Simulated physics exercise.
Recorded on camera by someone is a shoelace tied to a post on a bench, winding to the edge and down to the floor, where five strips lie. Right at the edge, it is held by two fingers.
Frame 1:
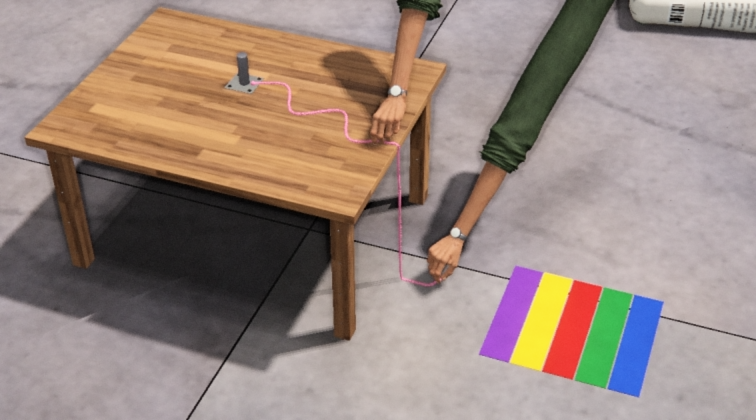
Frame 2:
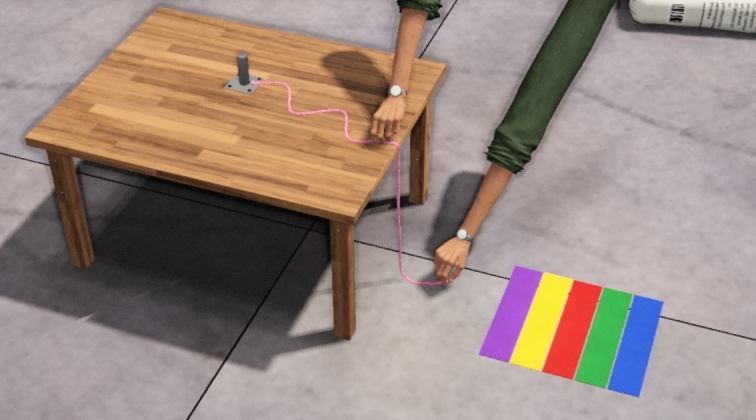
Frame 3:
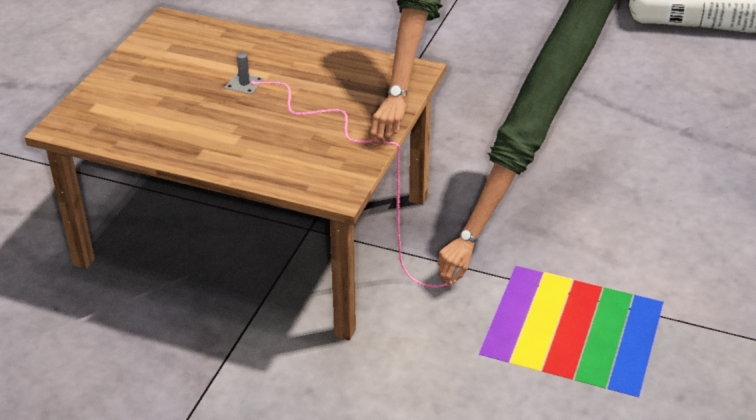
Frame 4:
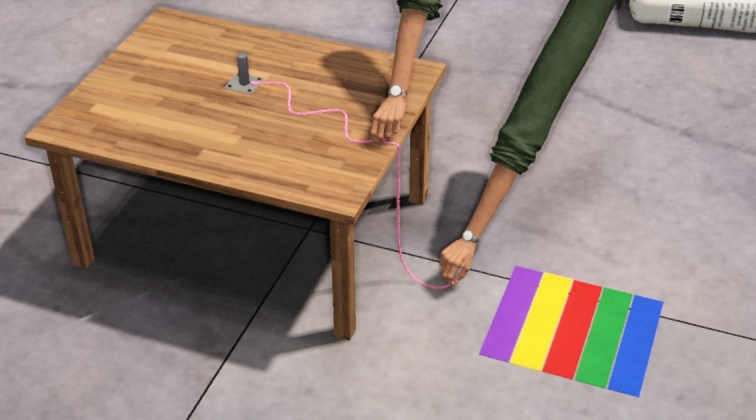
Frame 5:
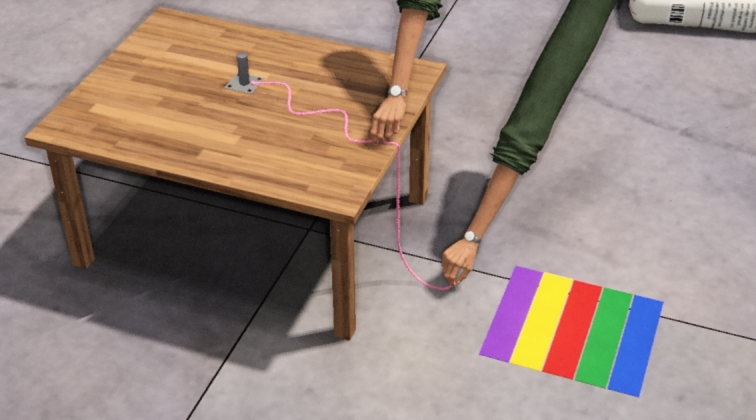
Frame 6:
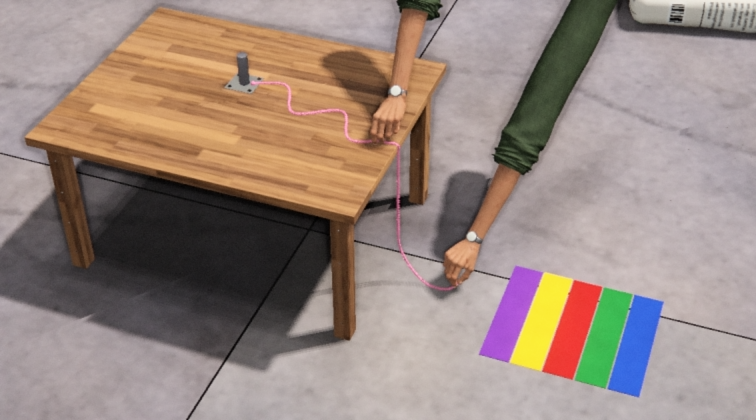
Hand near the floor drawing a pink shoelace slightly right toward coloured strips, then slowing, while another pins it at the table edge.
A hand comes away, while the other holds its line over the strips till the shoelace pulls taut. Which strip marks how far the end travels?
The green strip.
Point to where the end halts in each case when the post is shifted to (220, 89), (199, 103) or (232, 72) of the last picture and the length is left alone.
The places come out near (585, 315), (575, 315) and (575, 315).
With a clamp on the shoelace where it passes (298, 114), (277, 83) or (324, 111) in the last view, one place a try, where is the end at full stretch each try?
The places are (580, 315), (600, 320) and (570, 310).
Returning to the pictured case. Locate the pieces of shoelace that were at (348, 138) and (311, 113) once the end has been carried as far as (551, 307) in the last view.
Roughly (401, 146) for the first and (337, 116) for the second.
Soon after, end near (551, 307); over yellow.
Then, end near (587, 316); over red.
At full stretch, end near (608, 322); over green. It halts on the green strip.
